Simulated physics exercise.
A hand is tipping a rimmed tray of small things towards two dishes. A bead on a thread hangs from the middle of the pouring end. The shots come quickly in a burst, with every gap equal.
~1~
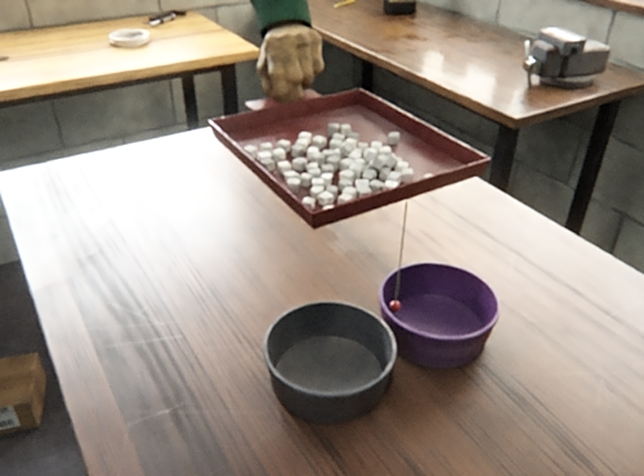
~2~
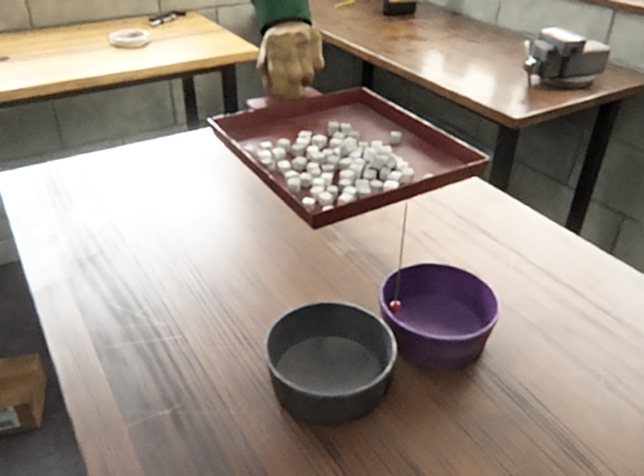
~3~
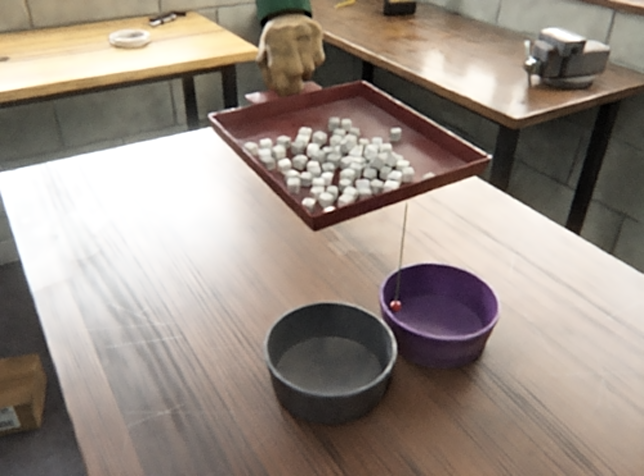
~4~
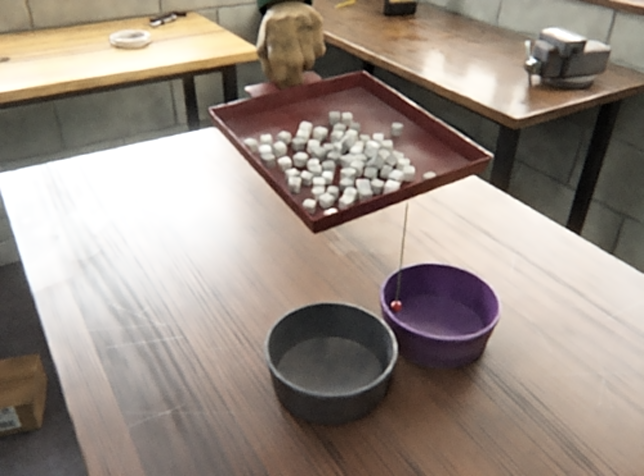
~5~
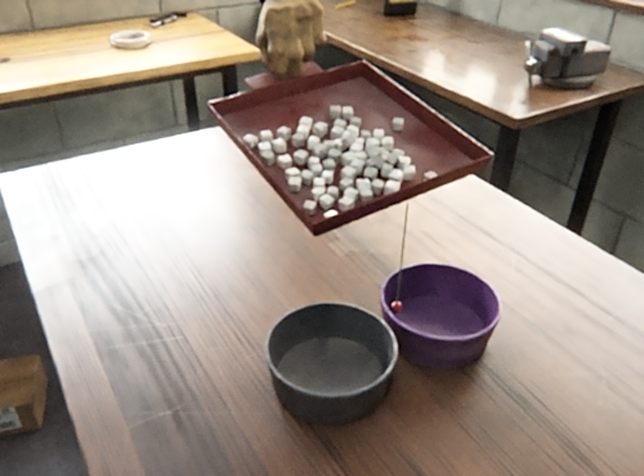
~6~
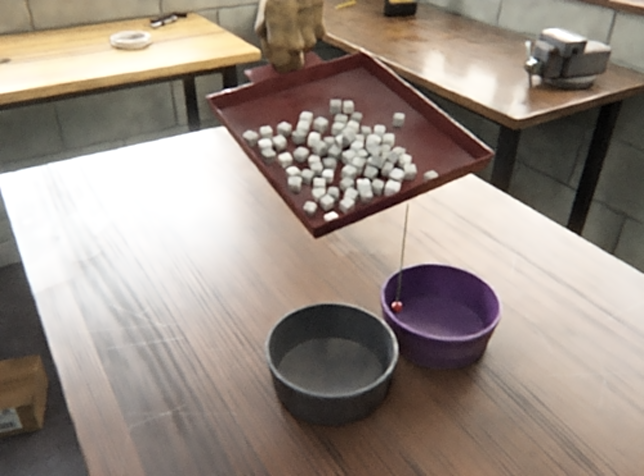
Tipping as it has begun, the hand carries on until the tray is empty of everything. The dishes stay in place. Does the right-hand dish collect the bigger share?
No, the left-hand dish does.
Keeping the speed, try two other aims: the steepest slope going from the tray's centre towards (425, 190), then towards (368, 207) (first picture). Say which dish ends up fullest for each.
Well, the dish on the right side comes out on top first, and then the dish on the left side does.
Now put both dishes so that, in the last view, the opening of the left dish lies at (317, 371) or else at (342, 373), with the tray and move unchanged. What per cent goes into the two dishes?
Try 1: Some 80 %; try 2: Some 90 %.
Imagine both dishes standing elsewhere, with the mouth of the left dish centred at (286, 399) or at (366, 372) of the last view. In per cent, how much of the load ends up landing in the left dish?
About 40 per cent first, then about 70 per cent.
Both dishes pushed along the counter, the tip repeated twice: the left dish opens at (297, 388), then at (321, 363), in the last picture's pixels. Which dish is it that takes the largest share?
With the dishes at the first place it's the left-side dish, and at the second it's the left-side dish.
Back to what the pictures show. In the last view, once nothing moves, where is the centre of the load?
(341, 405).
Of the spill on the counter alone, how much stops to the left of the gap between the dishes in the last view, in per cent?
Estimate: About 50 in every hundred.
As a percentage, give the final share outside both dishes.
Near 50 in a hundred.
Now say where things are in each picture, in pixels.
In the first frame, corners of the pouring end near (314, 210) and (485, 158), level; middle of the load near (348, 166), sugar cubes; left dish near (365, 401); right dish near (477, 346); bead on its thread near (395, 306).
In the second frame, corners of the pouring end near (314, 211) and (485, 158), level; middle of the load near (348, 166).
In the third frame, corners of the pouring end near (314, 213) and (486, 157), tipped barely, lowest at the left corner; middle of the load near (348, 164).
In the fourth frame, corners of the pouring end near (315, 217) and (487, 155), tipped a little, lowest at the left corner; middle of the load near (349, 162).
In the fifth frame, corners of the pouring end near (315, 220) and (488, 154), tipped a little, lowest at the left corner; middle of the load near (349, 160).
In the sixth frame, corners of the pouring end near (315, 223) and (489, 153), tipped a little, lowest at the left corner; middle of the load near (350, 158); left dish near (367, 402); right dish near (479, 347).
Shortly afterwards, tray tipped steeply; the whole lot on the tray.
Next, tray tipped right over; all but a few on the tray; only a few in the left dish.
Some moments later, tray tipped past a quarter turn; near half in the left dish; near half outside both.
In the end, tray tipped past a quarter turn; near half in the left dish; none at all in the right dish; near half outside both.
